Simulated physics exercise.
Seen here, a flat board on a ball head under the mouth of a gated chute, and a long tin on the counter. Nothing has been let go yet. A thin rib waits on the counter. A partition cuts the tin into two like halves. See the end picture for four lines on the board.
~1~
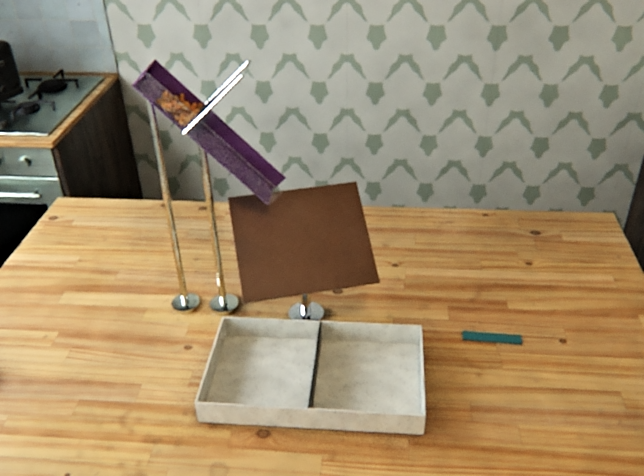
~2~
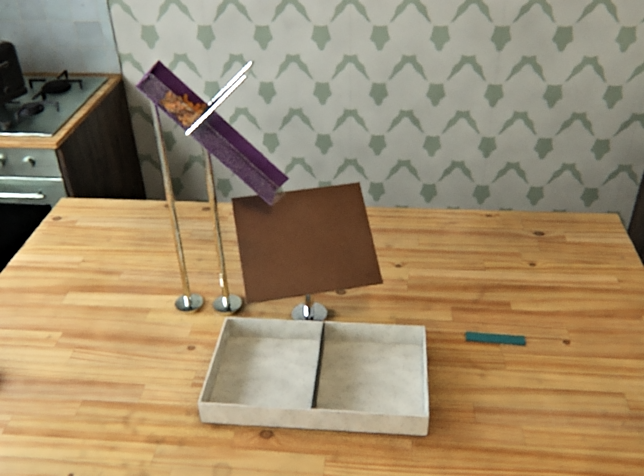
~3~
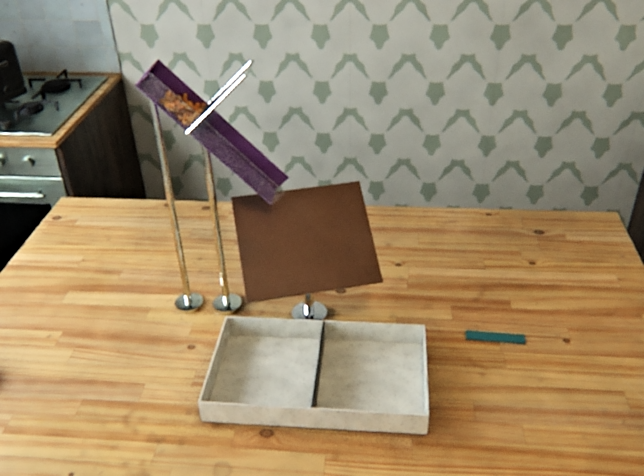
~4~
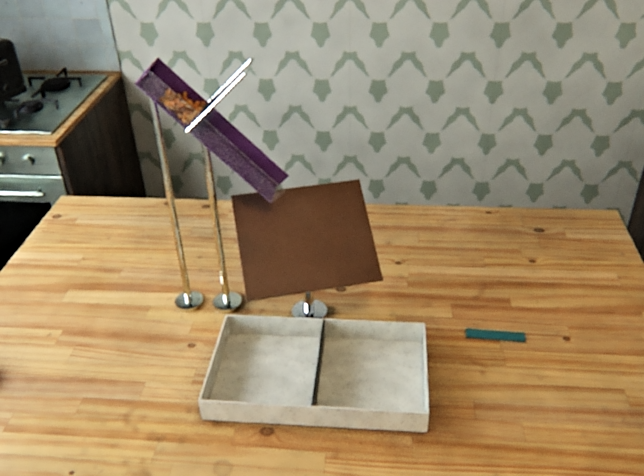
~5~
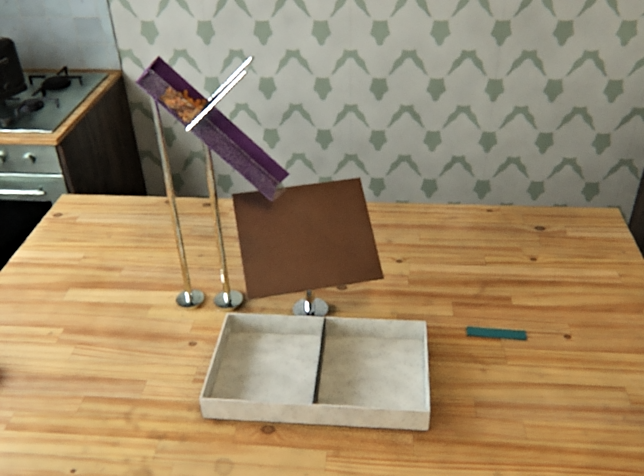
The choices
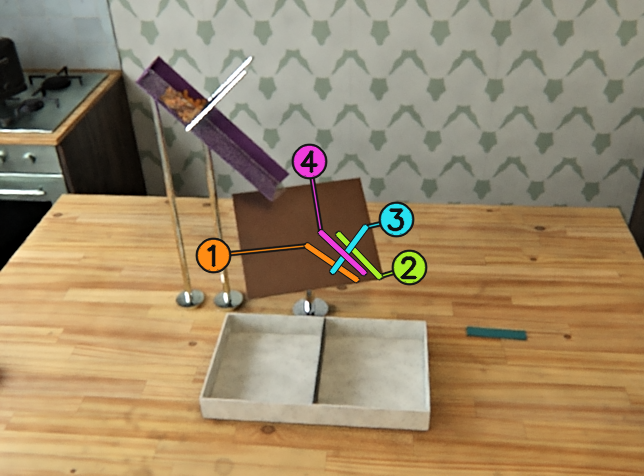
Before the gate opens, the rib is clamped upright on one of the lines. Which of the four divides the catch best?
3 works best here.
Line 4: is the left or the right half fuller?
More lands on the right.
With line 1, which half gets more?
The right half.
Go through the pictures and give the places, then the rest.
Load behind the gate at (186, 112), roasted chickpeas; lip of the chute at (270, 197), sloping fairly steeply, in the first picture.
Middle of the board at (306, 240), tilted fairly steeply; middle of its low edge at (316, 293); of its high edge at (296, 190), in the second picture.
Front corners of the tin at (199, 402) and (428, 415); front end of its middle wall at (312, 408); gate still shut at (210, 107), in the third picture.
Middle of the load at (189, 110); lip at (274, 195), in the fourth picture.
Middle of the load at (190, 109); lip at (274, 194), in the fifth picture.
On the marked copy, line 1 from (307, 245) to (356, 279); line 2 from (338, 234) to (379, 276); line 3 from (365, 227) to (332, 271); line 4 from (320, 232) to (363, 272).
With 1, of what is caught, a small part in the left half, nearly all in the right.
With 2, of what is caught, none in the left half, all in the right.
With 3, of what is caught, about half in the left half, about half in the right.
With 4, of what is caught, a small part in the left half, nearly all in the right.
